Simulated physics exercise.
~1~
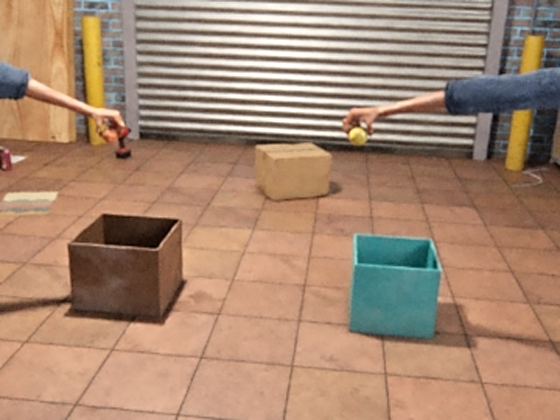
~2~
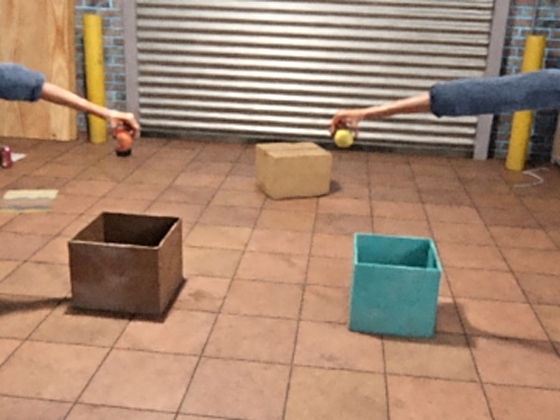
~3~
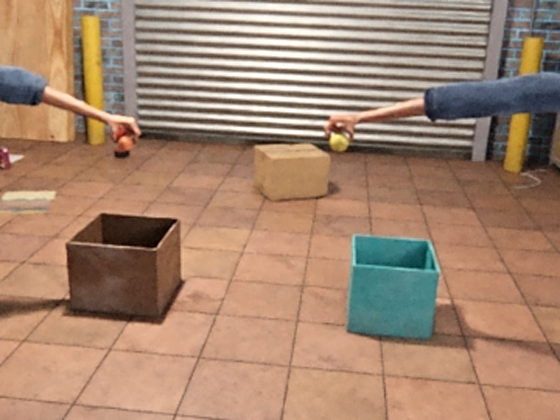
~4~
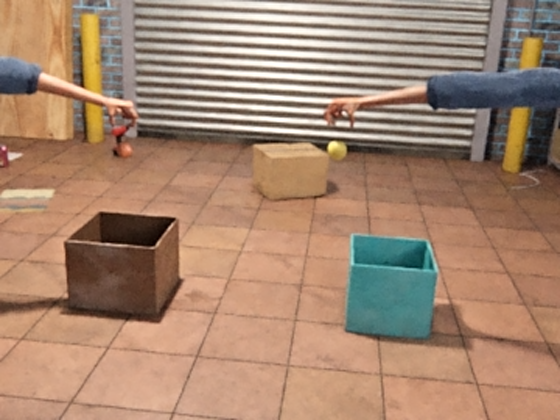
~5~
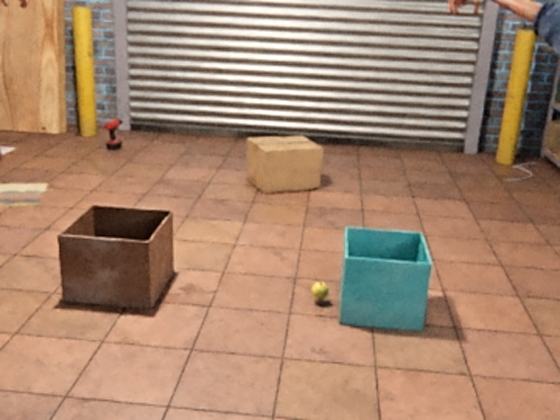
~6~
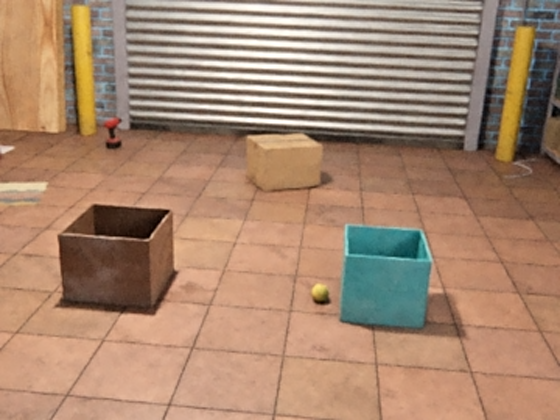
Small yellow and orange round objects dropping from two hands, the yellow settling beside the teal box, the orange inside the brown.
